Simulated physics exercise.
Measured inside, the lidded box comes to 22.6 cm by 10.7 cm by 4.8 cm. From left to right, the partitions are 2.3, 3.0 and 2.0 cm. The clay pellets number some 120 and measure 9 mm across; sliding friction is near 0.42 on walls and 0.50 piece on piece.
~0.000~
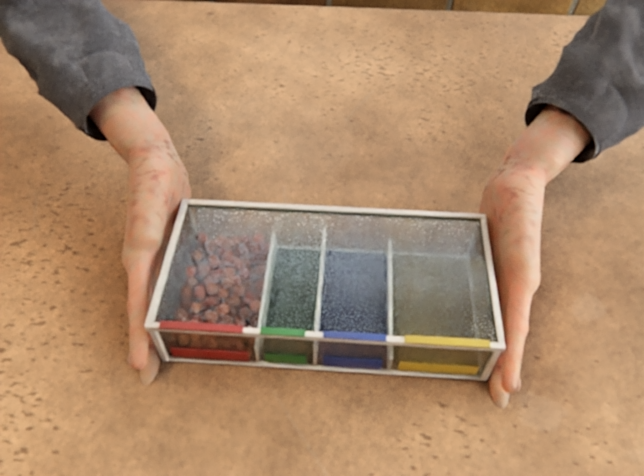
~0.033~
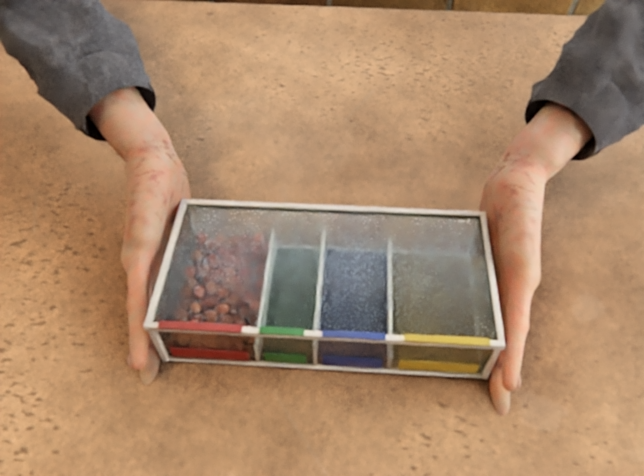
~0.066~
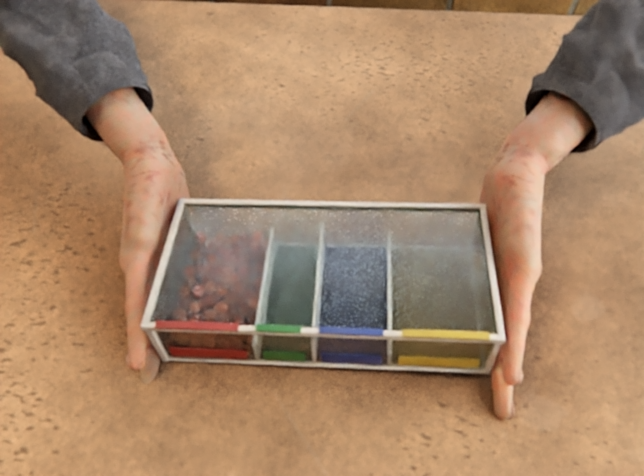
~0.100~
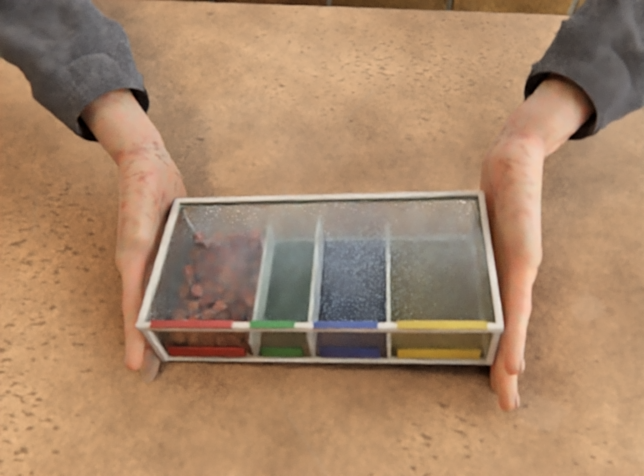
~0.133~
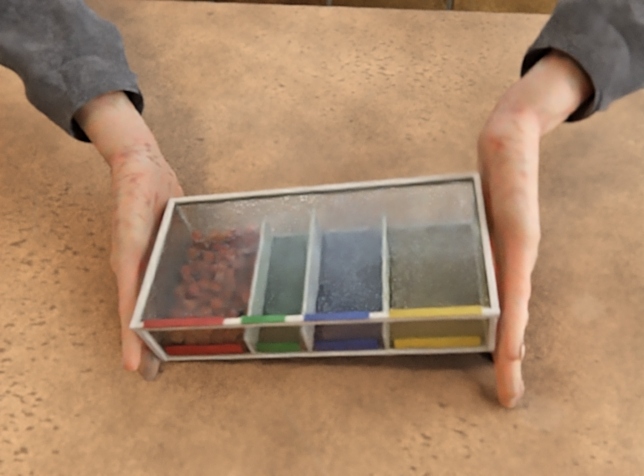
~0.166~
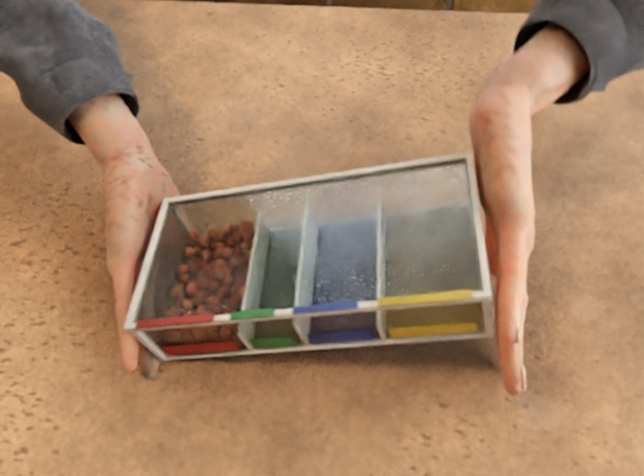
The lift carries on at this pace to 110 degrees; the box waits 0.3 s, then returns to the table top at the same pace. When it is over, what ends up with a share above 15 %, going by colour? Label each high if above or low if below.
Red: High; blue: Low; green: Low; yellow: Low.
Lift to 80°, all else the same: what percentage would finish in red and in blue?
With that change, red ends at 100 percent while blue ends at 0 percent.
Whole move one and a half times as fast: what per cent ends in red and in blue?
Result: Red = 100 %; blue = 0 %.
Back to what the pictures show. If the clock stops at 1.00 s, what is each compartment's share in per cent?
Shares - red: 100; blue: 0; green: 0; yellow: 0.
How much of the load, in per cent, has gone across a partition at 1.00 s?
Value: Close to 0 %.
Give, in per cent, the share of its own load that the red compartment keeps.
Some 100 percent.
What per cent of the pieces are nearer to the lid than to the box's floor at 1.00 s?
I'd say around 60 percent of the pieces.
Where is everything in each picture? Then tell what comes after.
The first picture shows box tilt 0 degrees, front corners at (153, 324) and (498, 344); red 100 %.
The second picture shows box tilt 1 degrees, front corners at (152, 324) and (498, 342).
The third picture shows box tilt 3 degrees, front corners at (149, 324) and (497, 336).
The fourth picture shows box tilt 6 degrees, front corners at (145, 324) and (496, 325), lowest corner left front.
The fifth picture shows box tilt 11 degrees, front corners at (138, 324) and (491, 310), lowest corner left front.
The sixth picture shows box tilt 16 degrees, front corners at (132, 325) and (483, 293), lowest corner left front; red 100 %. Its pace works out near 150 degrees a second.
Then, at 1.00 s, tilt 110 degrees; red 100 %.
After 1.56 s, tilt 60 degrees; red 100 %.
After 2.18 s, tilt 0 degrees; red 100 %.
In the end, at 2.7 s, red 100 %, blue 0 %, green 0 %, yellow 0 %.
